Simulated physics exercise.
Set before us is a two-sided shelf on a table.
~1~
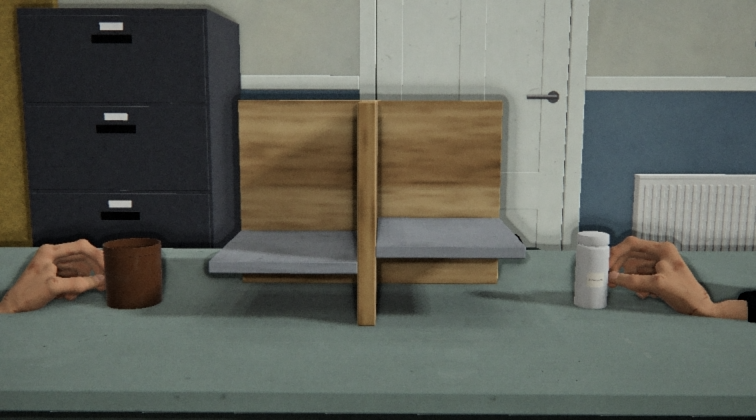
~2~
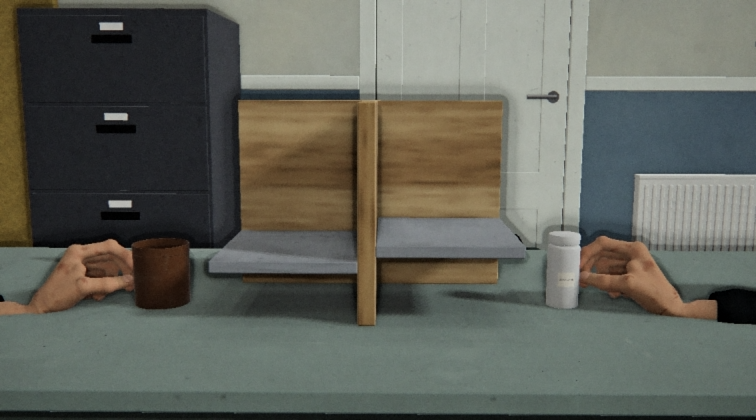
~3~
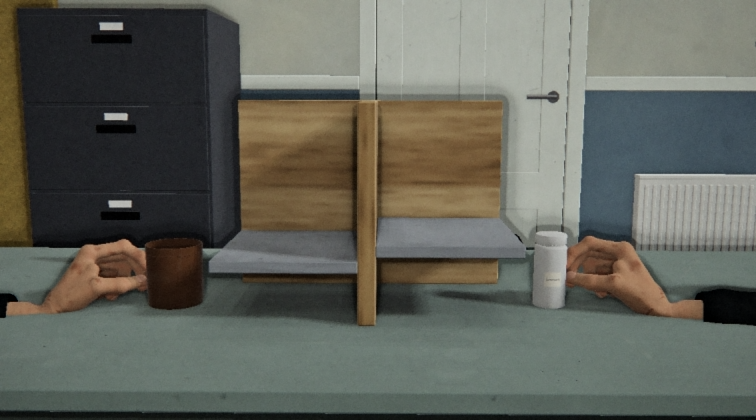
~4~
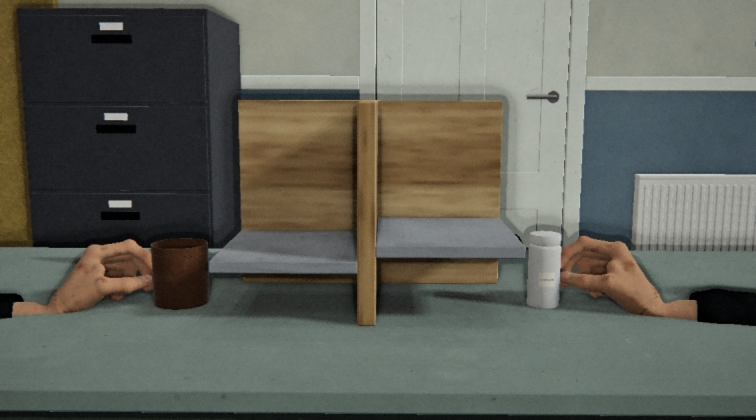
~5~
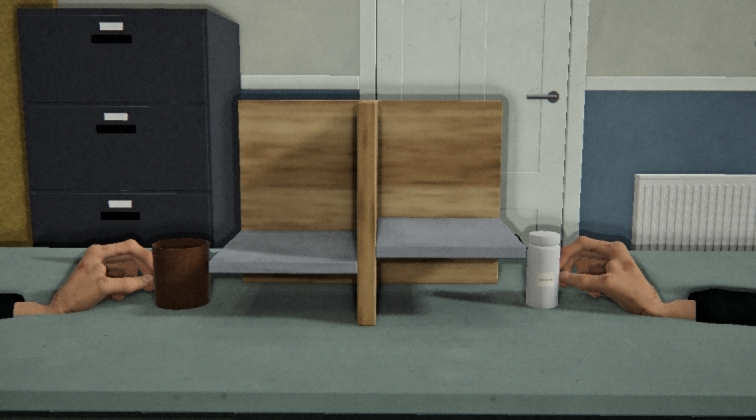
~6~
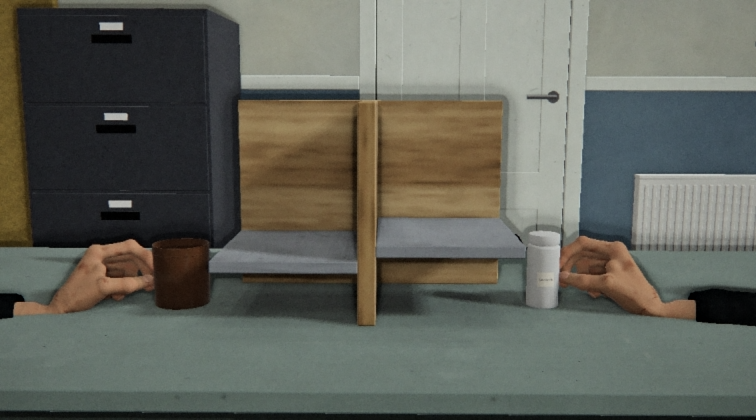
In an office-like room with a dark filing cabinet, a pale door and a radiator, a greenish table is seen level from the front. A wooden two-sided shelf with grey ledges stands in the middle, a brown beaker at left and a white shaker at right, each beside a hand. Both hands slide the objects a short way inward, slowing until barely moving, while the camera stays still.
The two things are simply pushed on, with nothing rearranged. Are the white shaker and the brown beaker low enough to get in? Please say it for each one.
The white shaker stops at the shelf, the brown beaker stops at the shelf.
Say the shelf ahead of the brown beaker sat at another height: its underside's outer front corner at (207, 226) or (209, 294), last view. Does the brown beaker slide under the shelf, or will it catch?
In order, it passes beneath and then is held back.
Then, 0.26 s past the last view, white shaker sliding up to the opening near (529, 269); brown beaker sliding up to the opening near (197, 273).
Finally, the white shaker catches on the edge, near (526, 269); the brown beaker catches on the edge, near (198, 273).
